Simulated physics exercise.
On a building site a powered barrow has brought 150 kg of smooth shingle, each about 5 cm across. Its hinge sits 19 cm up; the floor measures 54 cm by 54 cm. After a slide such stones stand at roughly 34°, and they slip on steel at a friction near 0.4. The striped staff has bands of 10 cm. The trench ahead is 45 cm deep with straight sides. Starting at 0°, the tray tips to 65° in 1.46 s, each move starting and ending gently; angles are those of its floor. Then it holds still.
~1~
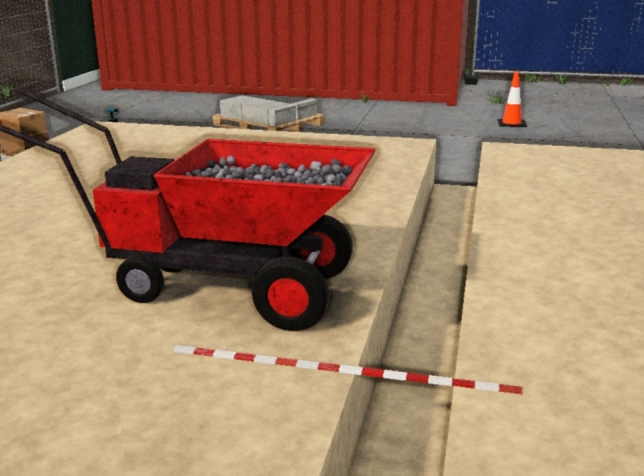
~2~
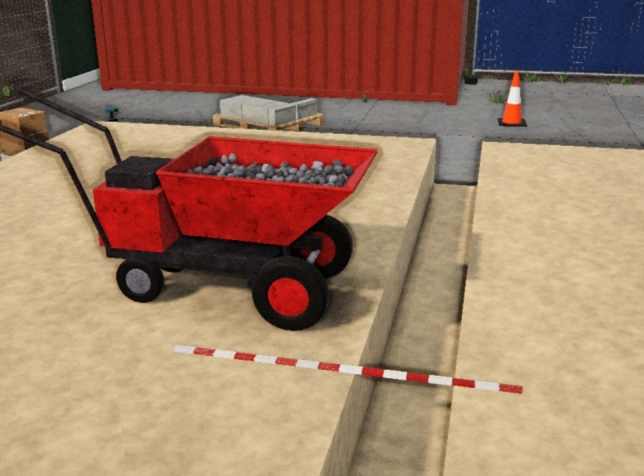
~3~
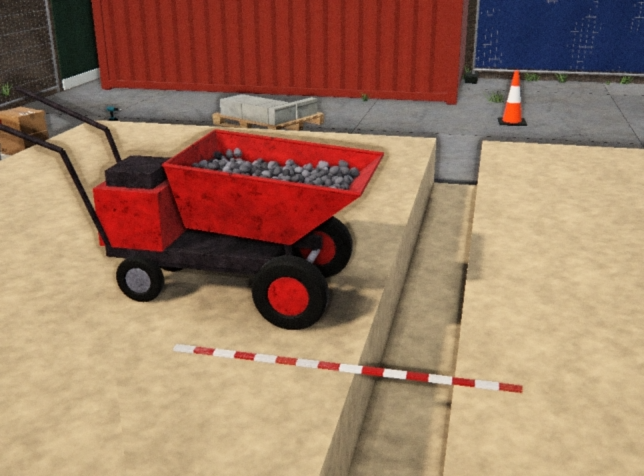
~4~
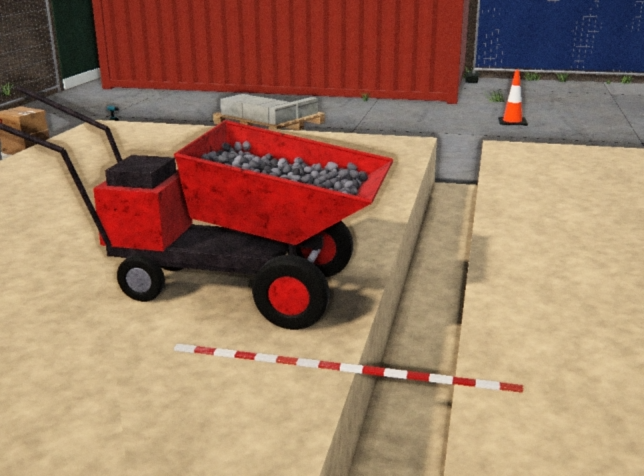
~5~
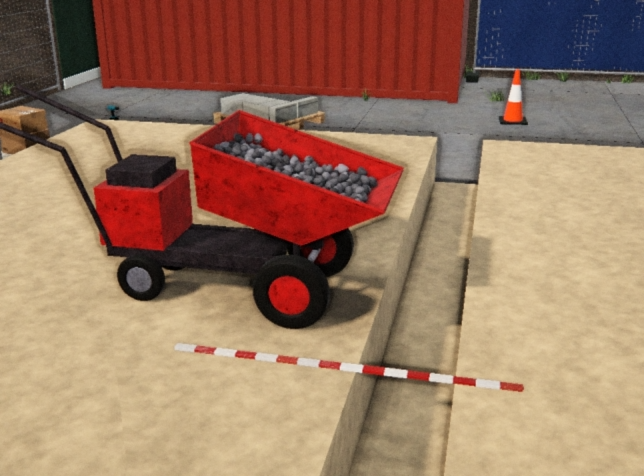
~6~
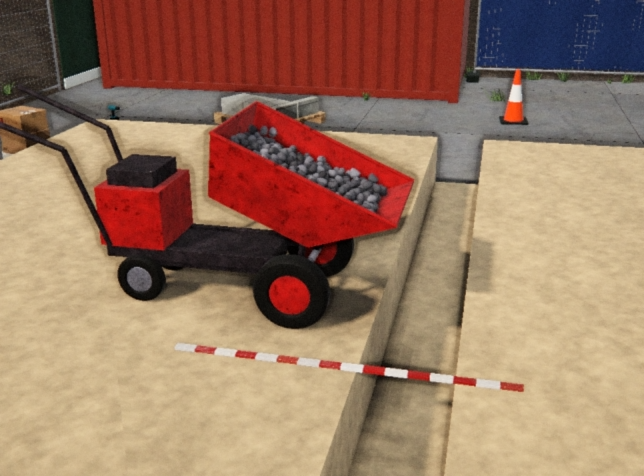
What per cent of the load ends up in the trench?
Some 51 per cent of it.
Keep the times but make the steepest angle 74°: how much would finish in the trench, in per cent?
In that case some 65 per cent.
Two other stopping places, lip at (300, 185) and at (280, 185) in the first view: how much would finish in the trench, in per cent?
About 100 and 100 per cent.
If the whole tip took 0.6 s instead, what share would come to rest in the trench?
Then about 35 per cent.
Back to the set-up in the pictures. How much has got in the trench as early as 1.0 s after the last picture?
Some 20 per cent.
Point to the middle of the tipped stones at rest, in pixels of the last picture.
Around (455, 364).
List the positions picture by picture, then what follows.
In the first picture, lip at (351, 190), floor tilted 0°, highest stones at (310, 172).
In the second picture, lip at (353, 191), floor tilted 1°, highest stones at (276, 171).
In the third picture, the tray is at 5°, its lip at (361, 195); the top of the load is at (244, 165).
In the fourth picture, lip at (372, 202), floor tilted 10°, highest stones at (231, 153).
In the fifth picture, the tray is at 16°, its lip at (384, 213); the top of the load is at (240, 144).
In the sixth picture, lip at (396, 226), floor tilted 24°, highest stones at (252, 137).
Then, 0.5 s after the last picture the floor is at 55°, 100 % in the tray; the foremost stones are at (430, 267).
Then, 1.0 s after the last picture the floor is at 65°, 53 % in the tray, 20 % in the trench, 26 % past the trench; the foremost stones are at (539, 316).
Then, 1.3 s after the last picture the floor is at 65°, 18 % in the tray, 35 % in the trench, 47 % past the trench; the foremost stones are at (626, 329).
Then, 3.3 s after the last picture the floor is at 65°, 0 % in the tray, 51 % in the trench, 49 % past the trench; the foremost stones are past the picture's edge.
